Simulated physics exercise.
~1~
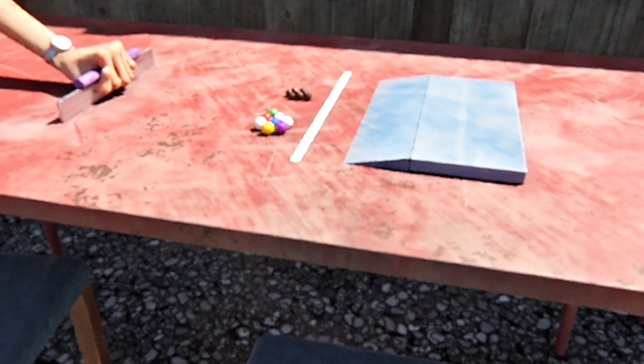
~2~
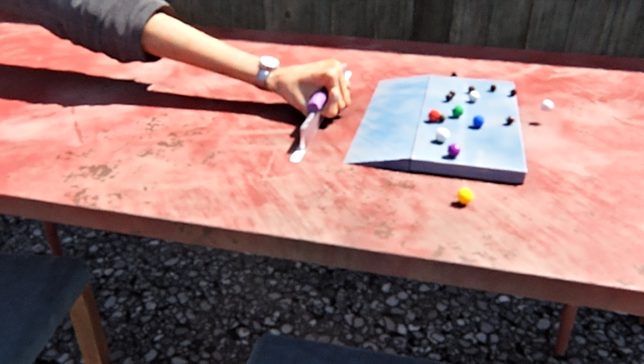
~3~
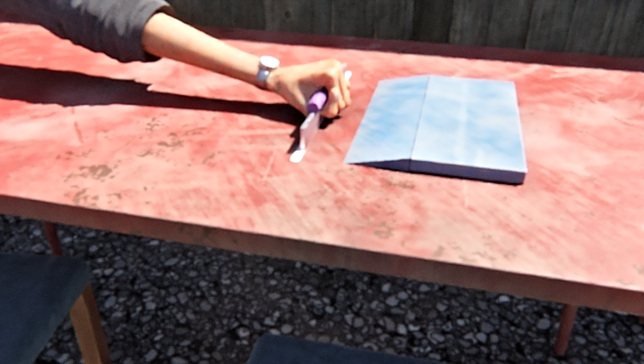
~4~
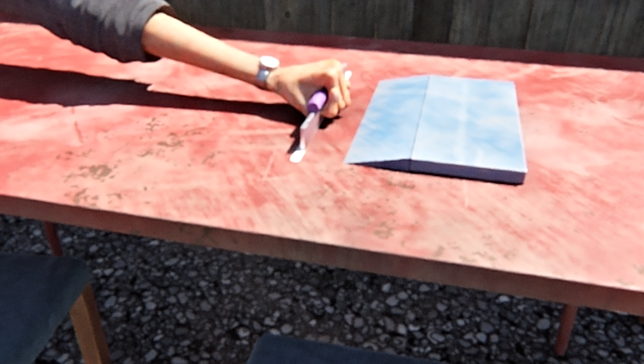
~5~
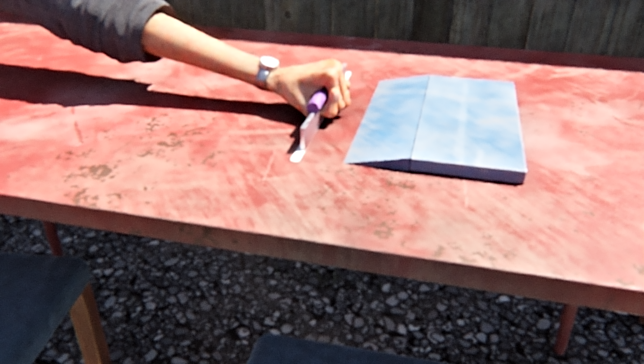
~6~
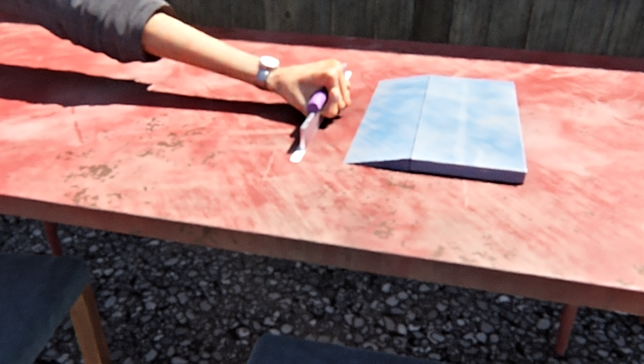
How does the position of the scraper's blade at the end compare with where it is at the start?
At the start the blade is near the left end of the red table, well away from the slab. At the end it is farther right, resting at the white tape just left of the blue slab.
